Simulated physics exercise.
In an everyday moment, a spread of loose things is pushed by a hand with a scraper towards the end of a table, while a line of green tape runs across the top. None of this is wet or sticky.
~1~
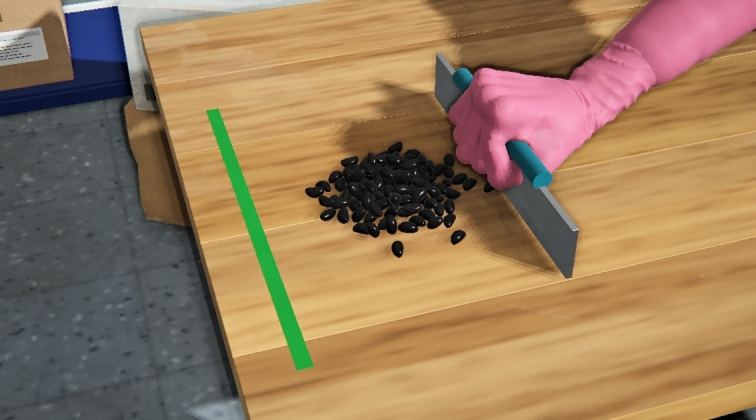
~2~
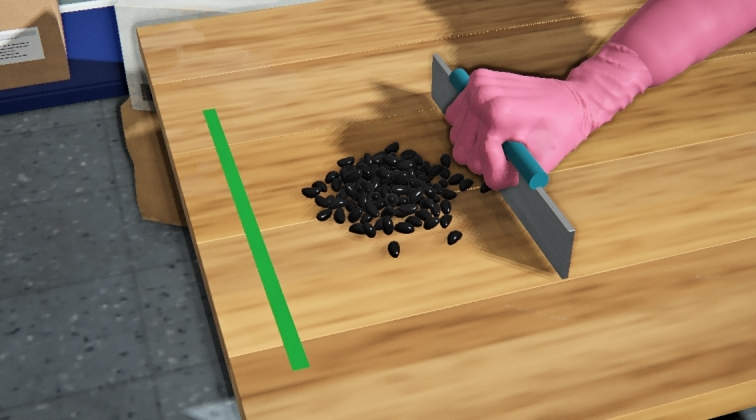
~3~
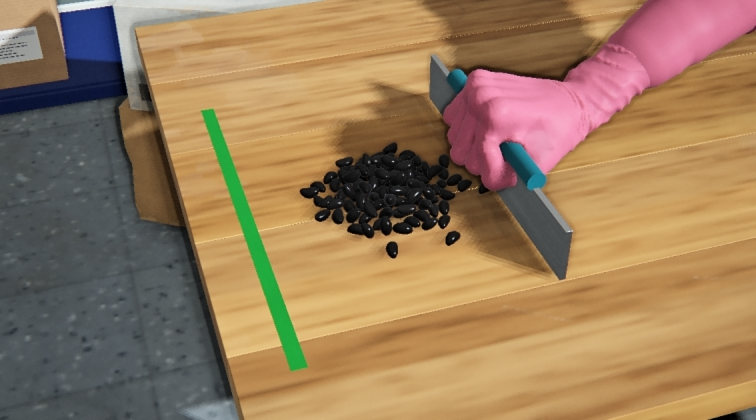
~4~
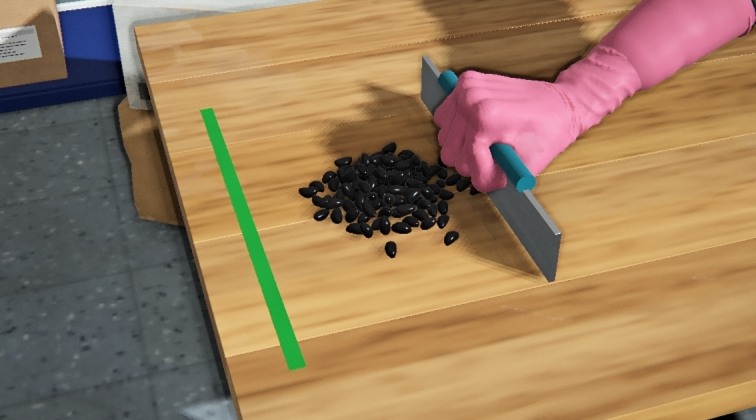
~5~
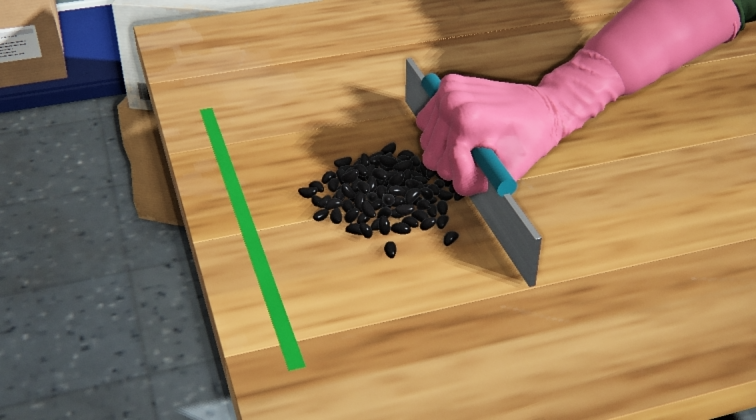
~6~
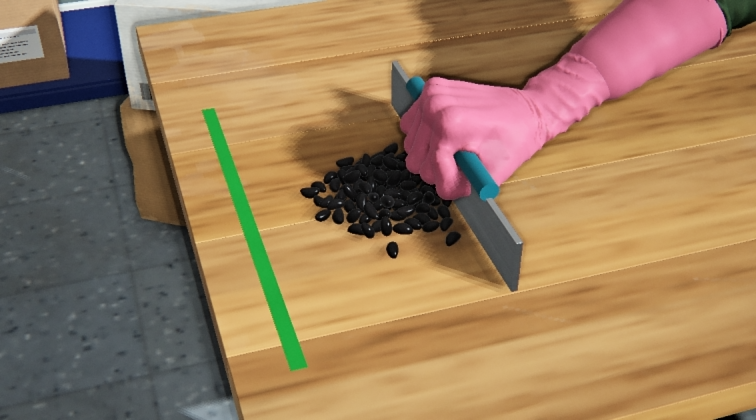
On a wooden tabletop with a strip of green tape, a pink-gloved hand held a scraper still beside a heap of black beans, then slid it left, nudging just a few along.
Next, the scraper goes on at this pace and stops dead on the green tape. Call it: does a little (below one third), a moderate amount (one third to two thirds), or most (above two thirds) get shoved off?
A moderate amount, one third to two thirds.
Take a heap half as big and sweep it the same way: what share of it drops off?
40 per cent, roughly.
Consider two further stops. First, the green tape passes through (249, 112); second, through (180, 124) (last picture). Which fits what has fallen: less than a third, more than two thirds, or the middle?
Under a third, then more than two thirds.
Just after the last frame, scraper still moving, near (340, 159); heap all on the table, its front near (242, 216).
A moment on, scraper stopped at the green tape; heap roughly a third over the edge.
Further on, scraper stopped at the green tape; heap roughly half over the edge.
When it is over, scraper stopped at the green tape; heap roughly half over the edge.
